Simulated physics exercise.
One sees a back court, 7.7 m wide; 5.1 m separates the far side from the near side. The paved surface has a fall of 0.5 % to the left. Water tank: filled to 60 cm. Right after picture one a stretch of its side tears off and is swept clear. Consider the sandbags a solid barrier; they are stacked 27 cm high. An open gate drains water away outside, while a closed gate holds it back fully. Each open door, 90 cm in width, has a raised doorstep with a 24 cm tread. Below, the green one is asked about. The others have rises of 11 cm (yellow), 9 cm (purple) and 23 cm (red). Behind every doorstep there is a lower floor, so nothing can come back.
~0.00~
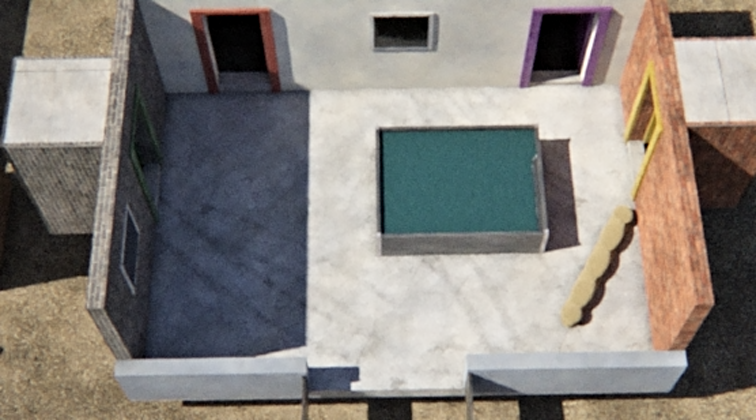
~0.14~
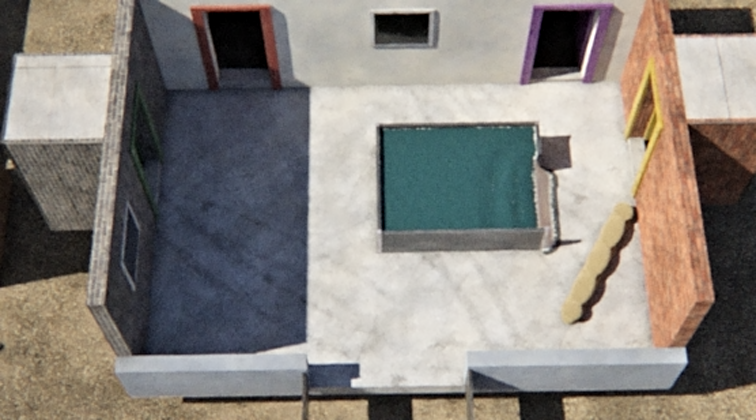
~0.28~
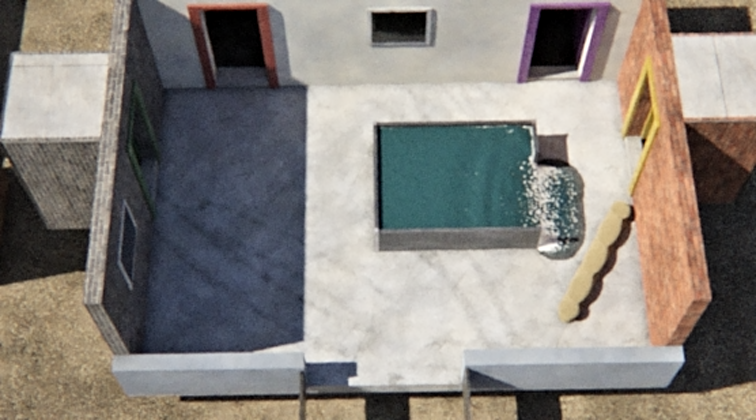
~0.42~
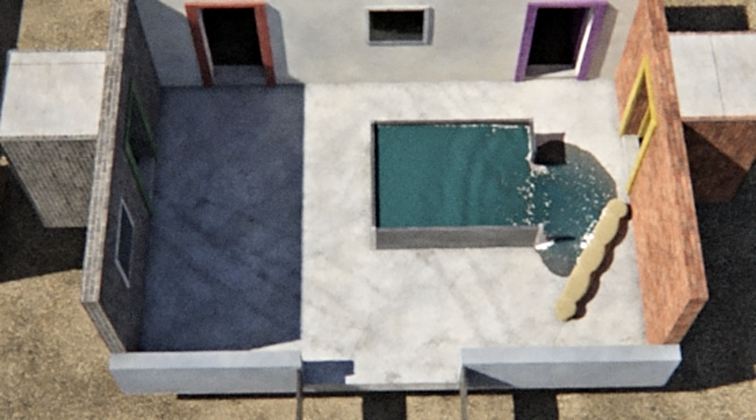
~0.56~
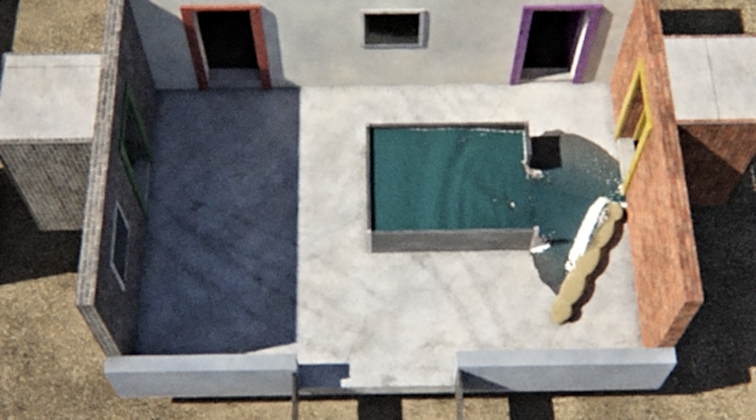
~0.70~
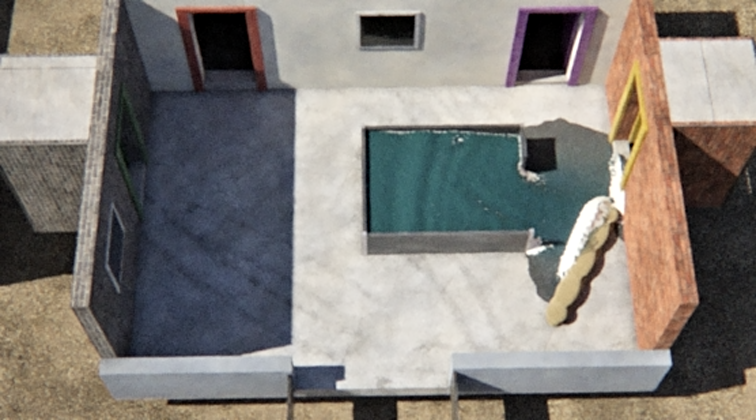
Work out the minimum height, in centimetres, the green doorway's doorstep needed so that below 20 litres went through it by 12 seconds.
The minimum is roughly 5.5 cm.
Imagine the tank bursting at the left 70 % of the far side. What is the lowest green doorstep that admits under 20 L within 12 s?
Some 15 centimetres.
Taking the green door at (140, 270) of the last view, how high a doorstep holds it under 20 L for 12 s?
Roughly 6.5 cm.
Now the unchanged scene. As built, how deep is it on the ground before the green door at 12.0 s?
Lab note: Depth approx. 7.5 cm.
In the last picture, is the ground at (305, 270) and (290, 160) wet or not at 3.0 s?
Taking them in turn, they come out spared and spared.
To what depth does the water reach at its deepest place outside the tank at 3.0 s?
Max depth: Near 36 cm.
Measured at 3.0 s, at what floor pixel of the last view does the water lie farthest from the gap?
Somewhere near the pixel (346, 373).
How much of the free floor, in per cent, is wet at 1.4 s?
I'd say near 15 percent is wet.
After 1.4 s water covers 15 % of the floor, deepest (45 cm) near (583, 239); it has not reached the green door.
After 3.0 s water covers 40 % of the floor, deepest (36 cm) near (599, 95); it has not reached the green door.
After 12.0 s water covers 95 % of the floor, deepest (10 cm) near (150, 120); 8 cm at the green door, 0 litres in over its 18 cm doorstep.
At the green door as built, the water arrived by 5.9 s and peaked near 10 cm at 9.8 s.
Run again over the same 12 s with other heights there, 28 litres in over 5 cm, 8 litres over 7 cm. The limit of 20 litres is kept from about 5.5 cm up.
